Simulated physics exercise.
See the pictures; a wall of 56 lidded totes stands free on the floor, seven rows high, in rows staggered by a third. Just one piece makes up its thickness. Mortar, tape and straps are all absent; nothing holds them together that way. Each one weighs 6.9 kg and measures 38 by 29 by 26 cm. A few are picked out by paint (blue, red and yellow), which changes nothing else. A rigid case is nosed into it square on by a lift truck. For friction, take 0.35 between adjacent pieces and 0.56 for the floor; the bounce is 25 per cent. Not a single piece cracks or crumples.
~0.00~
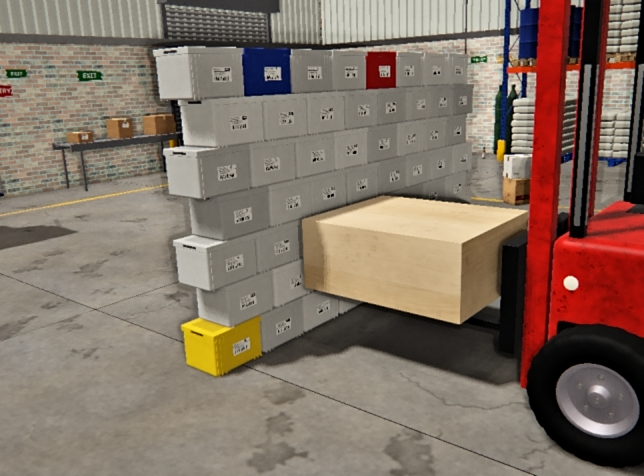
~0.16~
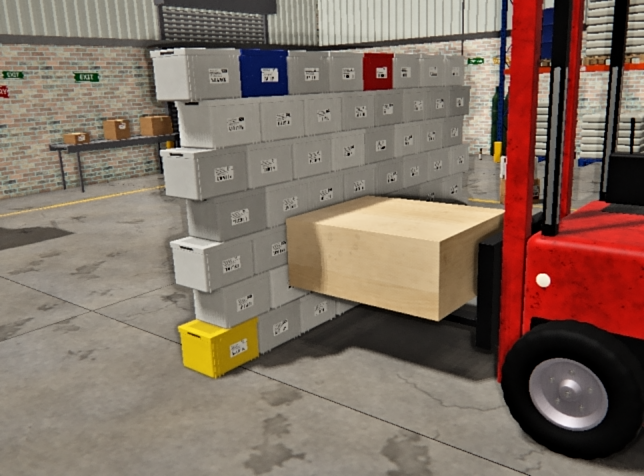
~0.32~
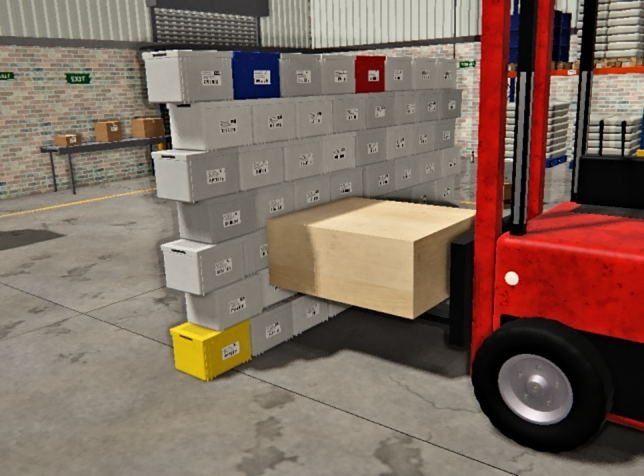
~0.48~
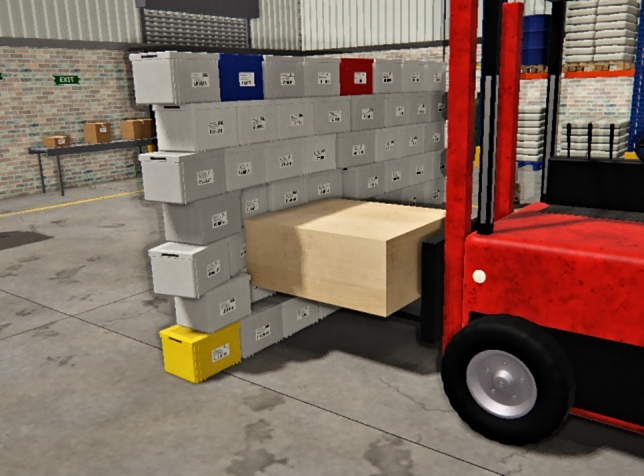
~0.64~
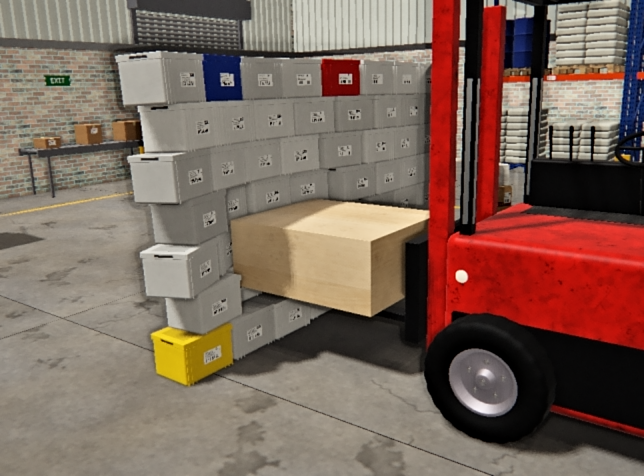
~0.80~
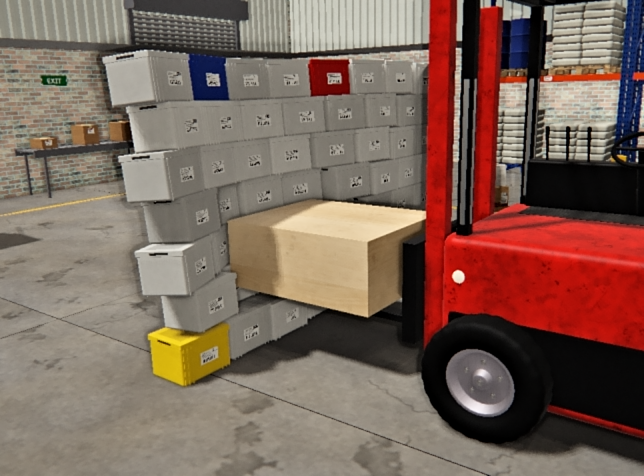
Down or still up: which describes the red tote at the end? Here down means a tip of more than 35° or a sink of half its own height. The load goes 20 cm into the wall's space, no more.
Down.
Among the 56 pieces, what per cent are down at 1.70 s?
60 %.
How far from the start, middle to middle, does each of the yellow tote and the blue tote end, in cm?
Net displacement (cm, approx.): Yellow = 0; blue = 280.
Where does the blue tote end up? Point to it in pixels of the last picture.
In the last picture it sits at roughly (30, 275).
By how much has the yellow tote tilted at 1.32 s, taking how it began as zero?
Around 0° from its start.
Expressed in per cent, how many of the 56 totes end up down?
Estimate: Close to 60%.
By 1.32 s, none of the 56 totes down, 33 disturbed; red tote tilted 19°; blue tote tilted 21°.
By 1.70 s, 33 of the 56 totes down; red tote tilted 46°, 34 cm lower; blue tote tilted 53°, 59 cm lower.
By 2.18 s, 33 of the 56 totes down; red tote on its side; blue tote on its side.
When it is over (3.5 s), 33 of the 56 totes down; red tote 1.57 m lower; blue tote on its side; yellow tote unmoved. In pixels of the last frame, middles, red tote near (226, 218), blue tote near (30, 275).
